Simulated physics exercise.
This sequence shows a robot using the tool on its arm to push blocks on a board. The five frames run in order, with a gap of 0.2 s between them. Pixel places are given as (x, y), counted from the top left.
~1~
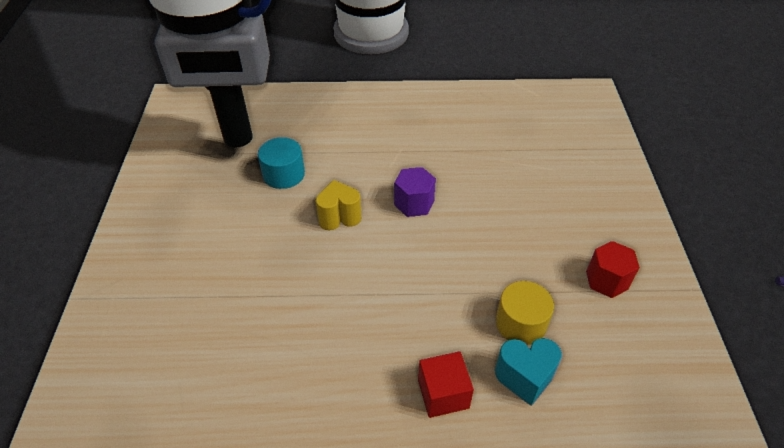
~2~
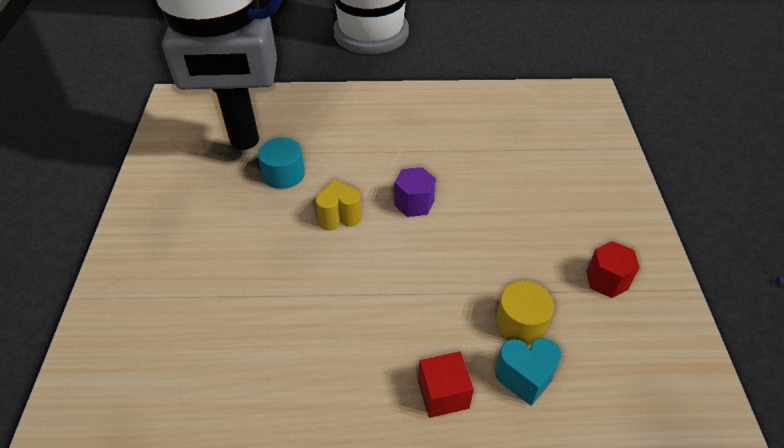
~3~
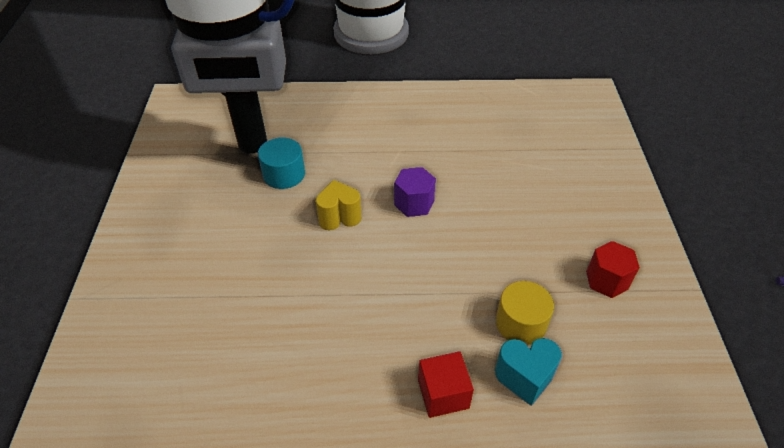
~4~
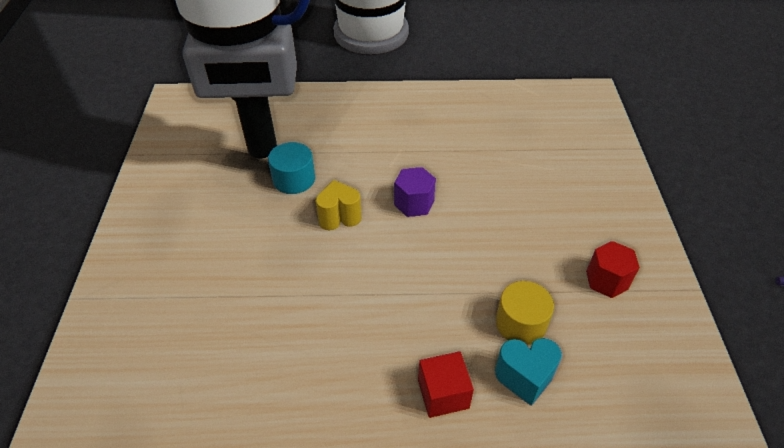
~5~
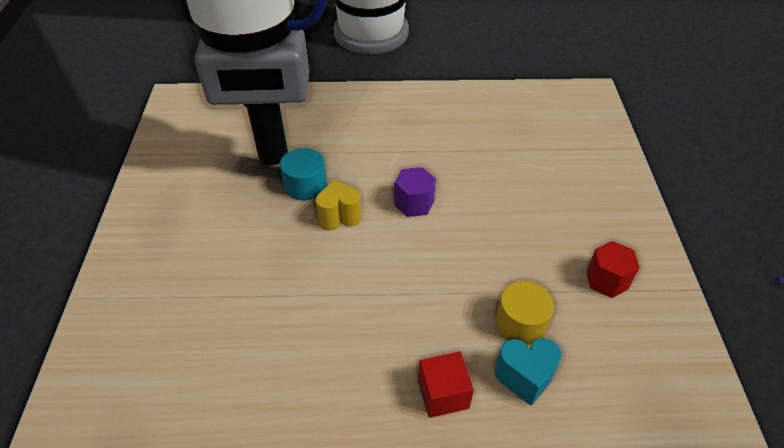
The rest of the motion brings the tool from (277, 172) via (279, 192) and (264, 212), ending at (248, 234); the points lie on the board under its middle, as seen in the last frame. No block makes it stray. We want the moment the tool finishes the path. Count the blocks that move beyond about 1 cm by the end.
Counting only shifts above 1 cm, I get one block.
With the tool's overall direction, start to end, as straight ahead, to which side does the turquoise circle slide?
It moves left.
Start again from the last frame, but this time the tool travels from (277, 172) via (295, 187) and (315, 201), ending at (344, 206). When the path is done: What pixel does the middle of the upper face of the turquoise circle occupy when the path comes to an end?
Just about (380, 183).
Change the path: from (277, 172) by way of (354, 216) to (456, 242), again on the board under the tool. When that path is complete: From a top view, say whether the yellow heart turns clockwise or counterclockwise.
Viewed from overhead, the yellow heart winds up turned clockwise.
On the path given first. Halfway along, tool at (268, 186); turquoise circle at (313, 171).
At the end, tool at (244, 218); turquoise circle at (313, 171); yellow heart not moved.
